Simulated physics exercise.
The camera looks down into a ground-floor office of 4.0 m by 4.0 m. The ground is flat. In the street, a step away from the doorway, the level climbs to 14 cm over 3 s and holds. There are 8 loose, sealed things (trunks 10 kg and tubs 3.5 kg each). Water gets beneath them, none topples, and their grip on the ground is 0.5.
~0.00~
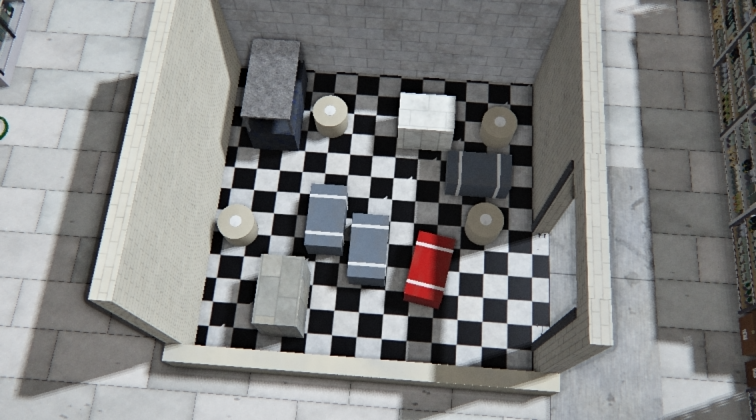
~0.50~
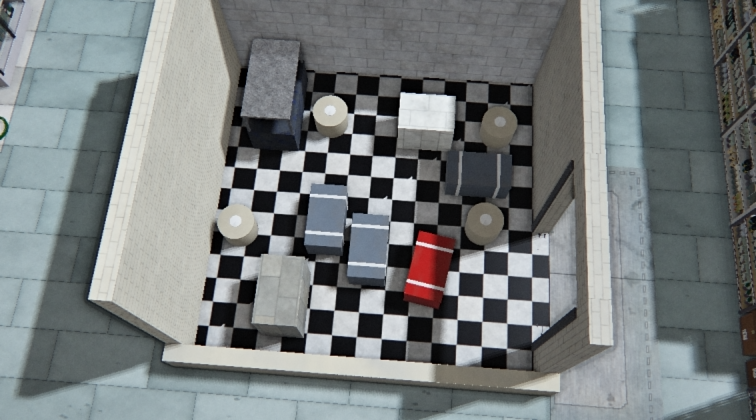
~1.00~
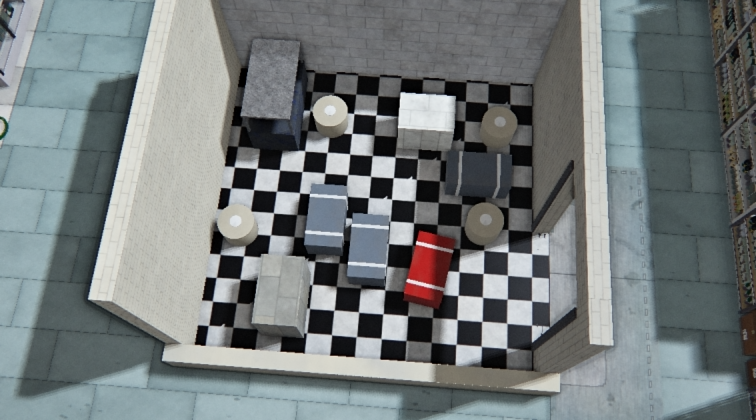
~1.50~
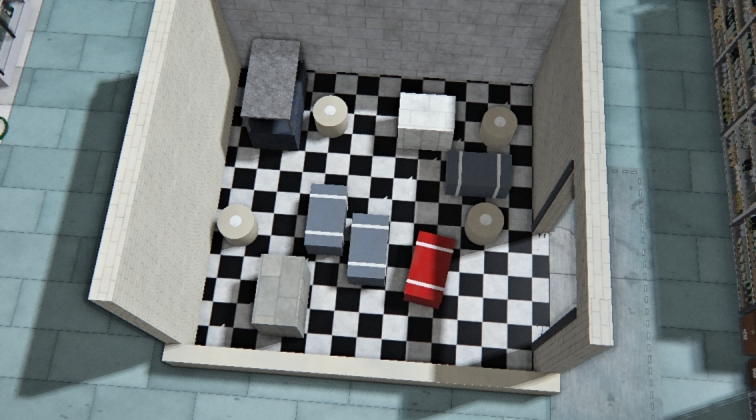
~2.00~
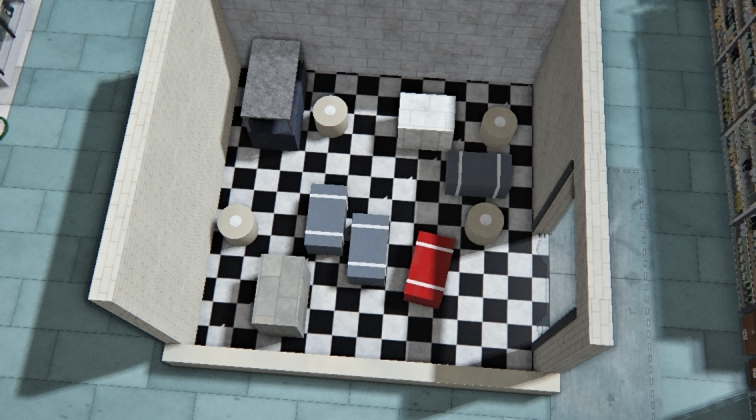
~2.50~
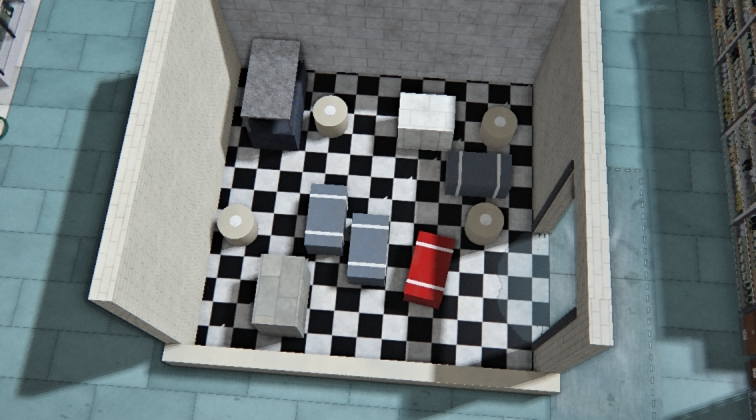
Water spreading over the street around a checker-floored office, then creeping in at the right doorway, while trunks and tubs stay still.
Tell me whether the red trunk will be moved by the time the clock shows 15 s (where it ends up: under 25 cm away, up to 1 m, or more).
The red trunk ends far away.
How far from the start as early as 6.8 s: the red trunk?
About 80 cm.
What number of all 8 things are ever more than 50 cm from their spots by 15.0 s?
That makes 8.
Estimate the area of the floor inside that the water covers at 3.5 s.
Roughly 1.5 m2.
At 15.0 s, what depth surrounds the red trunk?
Roughly 11 cm.
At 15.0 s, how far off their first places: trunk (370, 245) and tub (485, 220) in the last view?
In that order: 140 cm, 150 cm.
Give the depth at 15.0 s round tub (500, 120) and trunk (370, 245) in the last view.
Roughly 5 and 10 cm.
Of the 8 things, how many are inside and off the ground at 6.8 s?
At that moment 4.
After 3.5 s the red trunk is near (424, 265), 0.1 m from its start, aground; 0 afloat.
After 6.8 s the red trunk is near (363, 272), 0.8 m from its start, afloat; 4 afloat.
After 11.0 s the red trunk is near (344, 188), 1.4 m from its start, afloat; 6 afloat.
After 15.0 s the red trunk is near (370, 87), 2.5 m from its start, afloat; 8 afloat.
